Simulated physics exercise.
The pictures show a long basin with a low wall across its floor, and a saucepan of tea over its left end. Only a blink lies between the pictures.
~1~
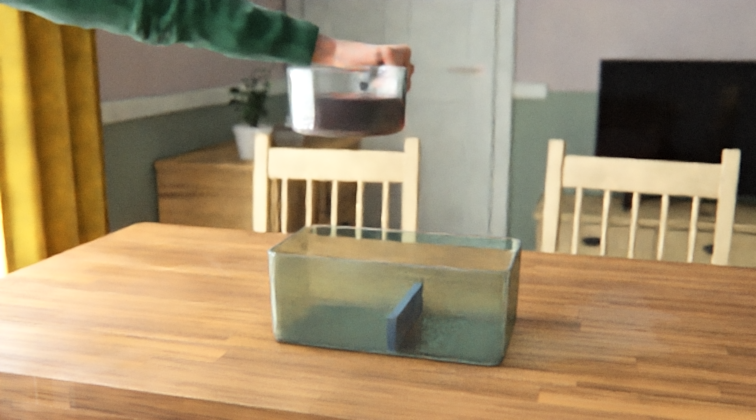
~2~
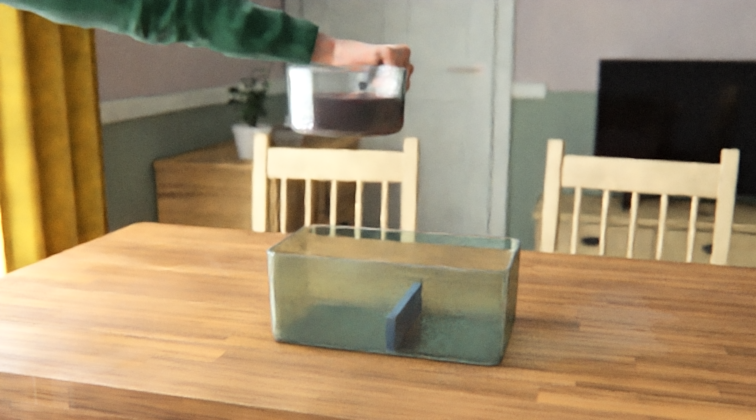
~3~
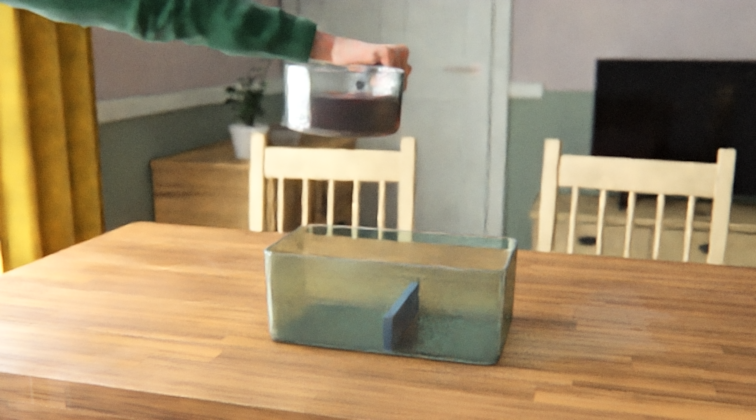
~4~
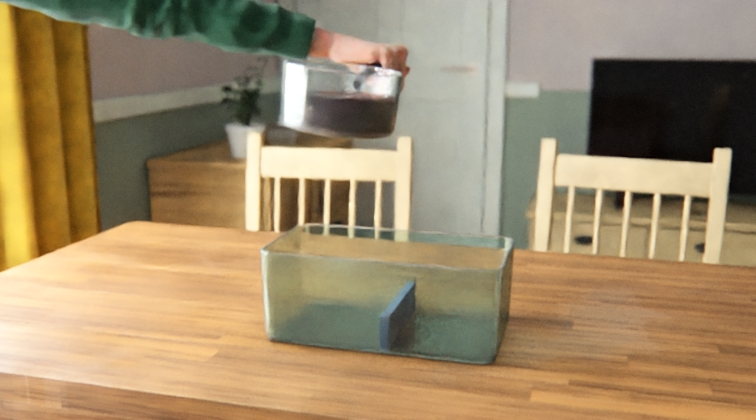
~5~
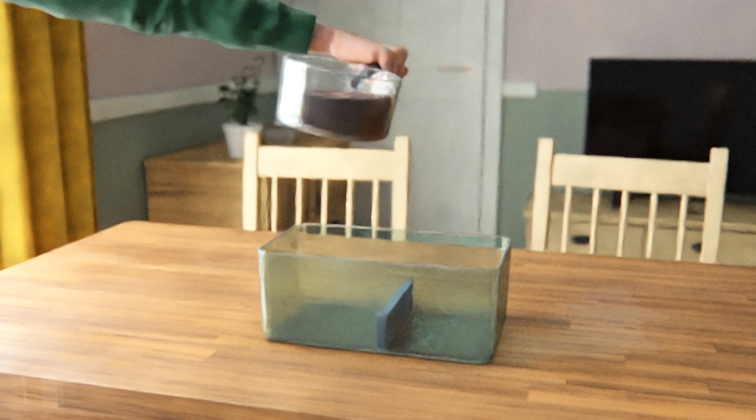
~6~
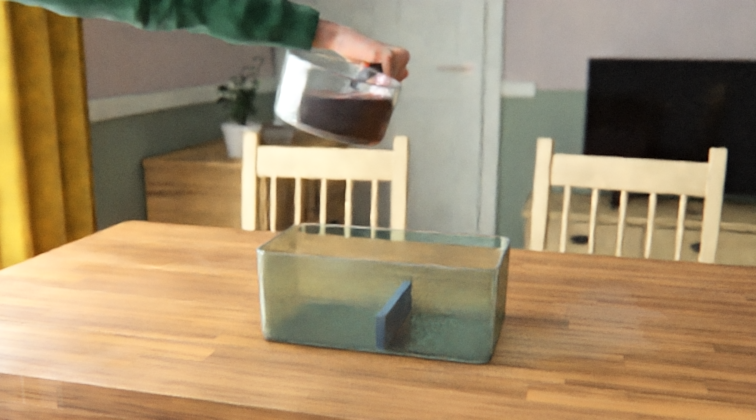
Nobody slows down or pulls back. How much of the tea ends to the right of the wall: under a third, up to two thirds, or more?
It comes to above two thirds.
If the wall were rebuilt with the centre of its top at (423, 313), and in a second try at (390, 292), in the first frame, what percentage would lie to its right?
In turn 70 and 95 in a hundred.
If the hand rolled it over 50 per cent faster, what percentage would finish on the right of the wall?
Near 85 %.
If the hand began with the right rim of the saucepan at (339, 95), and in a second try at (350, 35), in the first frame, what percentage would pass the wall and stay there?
First some 5, then 40 per cent.
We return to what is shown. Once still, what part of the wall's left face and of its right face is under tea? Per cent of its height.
Near 0 on the left, 70 on the right.
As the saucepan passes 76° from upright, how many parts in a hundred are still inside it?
It comes to 60 per cent or so.
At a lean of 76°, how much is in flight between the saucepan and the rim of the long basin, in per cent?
About 40 per cent.
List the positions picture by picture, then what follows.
Tilt 0°; pouring edge (404, 71); surface from (297, 96) to (403, 98); the long basin's rim runs from (289, 239) to (516, 256); the wall's top is at (406, 300), in the first picture.
Tilt 1°; pouring edge (404, 72); surface from (297, 96) to (402, 98), in the second picture.
Tilt 3°; pouring edge (402, 74); surface from (294, 95) to (399, 98), in the third picture.
Tilt 6°; pouring edge (400, 77); surface from (290, 94) to (396, 98), in the fourth picture.
Tilt 11°; pouring edge (399, 82); surface from (287, 93) to (394, 98), in the fifth picture.
Tilt 17°; pouring edge (399, 89); surface from (285, 92) to (393, 99), in the sixth picture.
A moment on, the saucepan is tipped on its side and 58 per cent is still to pour, 0 is left of the wall and 3 right of it.
Next, the saucepan is tipped right over and 12 per cent is still to pour, 3 is left of the wall and 67 right of it.
Then the saucepan is tipped right over and 1 per cent is still to pour, 6 is left of the wall and 89 right of it.
Later the saucepan is tipped right over and 0 per cent is still to pour, 7 is left of the wall and 92 right of it.
At rest 7 per cent lies left of the wall, 92 right of it and 2 outside.
